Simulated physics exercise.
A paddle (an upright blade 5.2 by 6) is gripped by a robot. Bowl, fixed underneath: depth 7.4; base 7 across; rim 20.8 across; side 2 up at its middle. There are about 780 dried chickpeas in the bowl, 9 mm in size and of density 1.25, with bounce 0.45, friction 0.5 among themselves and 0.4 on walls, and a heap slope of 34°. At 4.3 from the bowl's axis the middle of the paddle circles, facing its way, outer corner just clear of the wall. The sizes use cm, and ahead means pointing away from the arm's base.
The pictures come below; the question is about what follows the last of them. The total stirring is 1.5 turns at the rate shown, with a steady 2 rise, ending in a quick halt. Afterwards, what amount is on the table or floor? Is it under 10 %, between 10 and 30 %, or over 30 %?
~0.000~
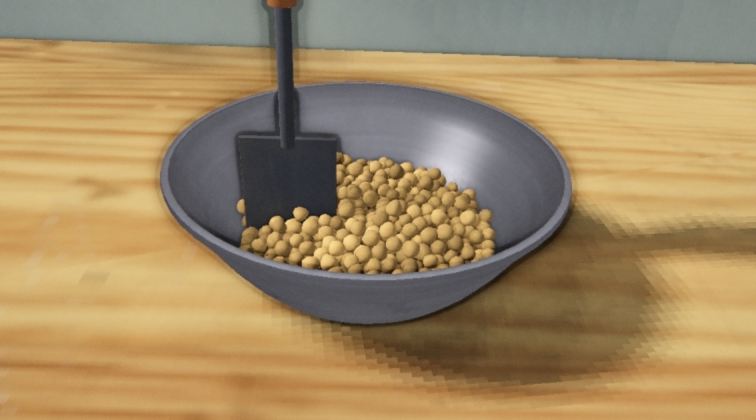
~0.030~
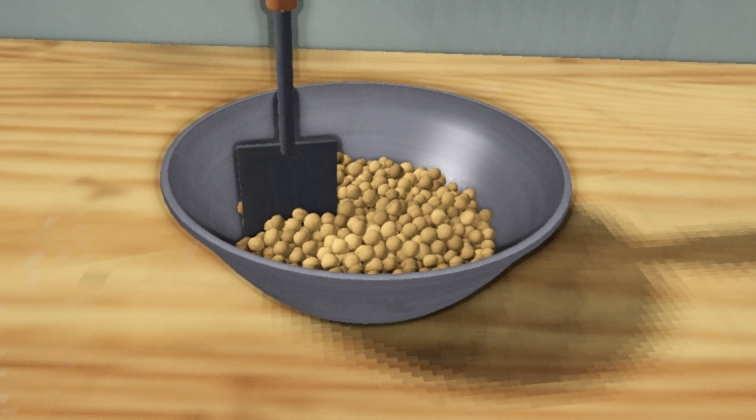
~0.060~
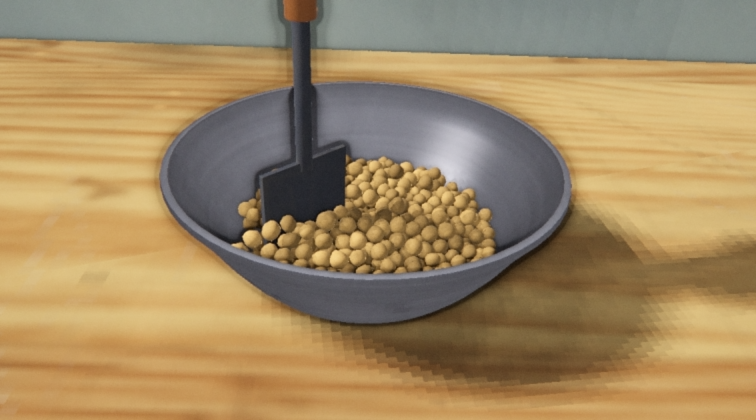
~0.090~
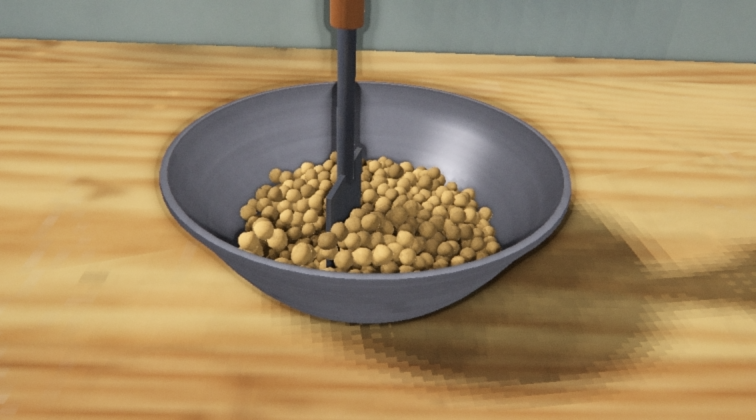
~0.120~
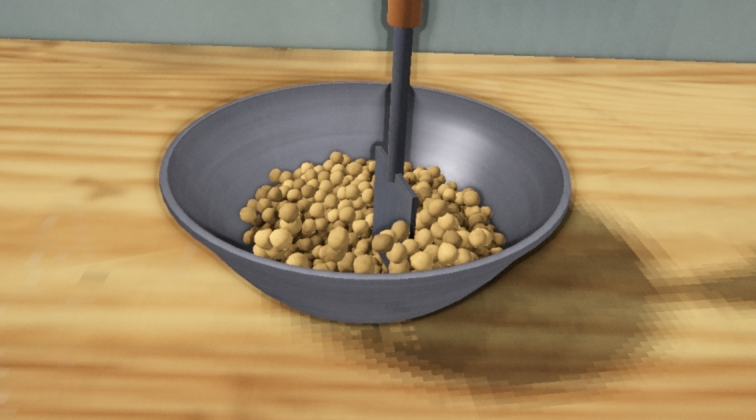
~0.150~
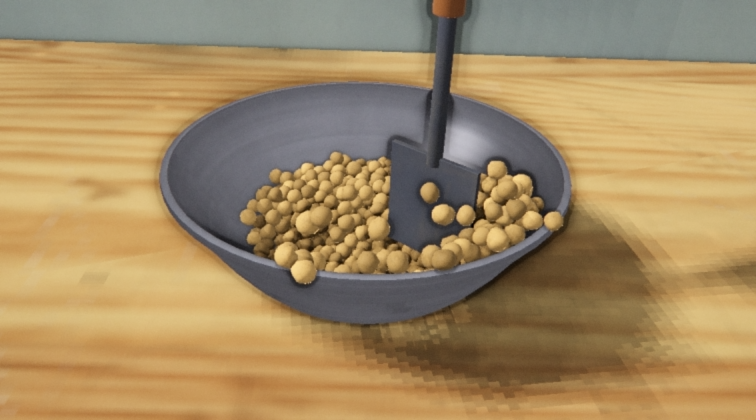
Between 10 and 30 %.
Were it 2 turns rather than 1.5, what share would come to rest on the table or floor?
Close to 20 in a hundred.
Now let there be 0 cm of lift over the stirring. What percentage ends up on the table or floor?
About 40 percent.
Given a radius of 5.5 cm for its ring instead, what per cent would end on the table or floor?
In that case some 0 %.
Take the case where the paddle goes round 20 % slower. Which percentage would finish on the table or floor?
I'd expect about 10 %.
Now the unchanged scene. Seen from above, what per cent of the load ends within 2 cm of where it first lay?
Near 45 % of the pieces.
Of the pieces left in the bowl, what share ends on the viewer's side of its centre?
About 45 %.
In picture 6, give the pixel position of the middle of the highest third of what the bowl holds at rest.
Near (352, 202).
After 0.29 s, 292° round, highest piece 11 above the table; 711 in the bowl, 15 on the table or floor, 54 in flight or on the tool.
After 0.43 s, 83° round, highest piece 10 above the table; 663 in the bowl, 80 on the table or floor, 37 in flight or on the tool.
After 0.70 s, 180° round, highest piece 6 above the table; 659 in the bowl, 121 on the table or floor.
After 1.40 s, 180° round, highest piece 6 above the table; 659 in the bowl, 121 on the table or floor.
In the end, 659 in the bowl, 121 on the table or floor. That is 16 % on the table or floor.
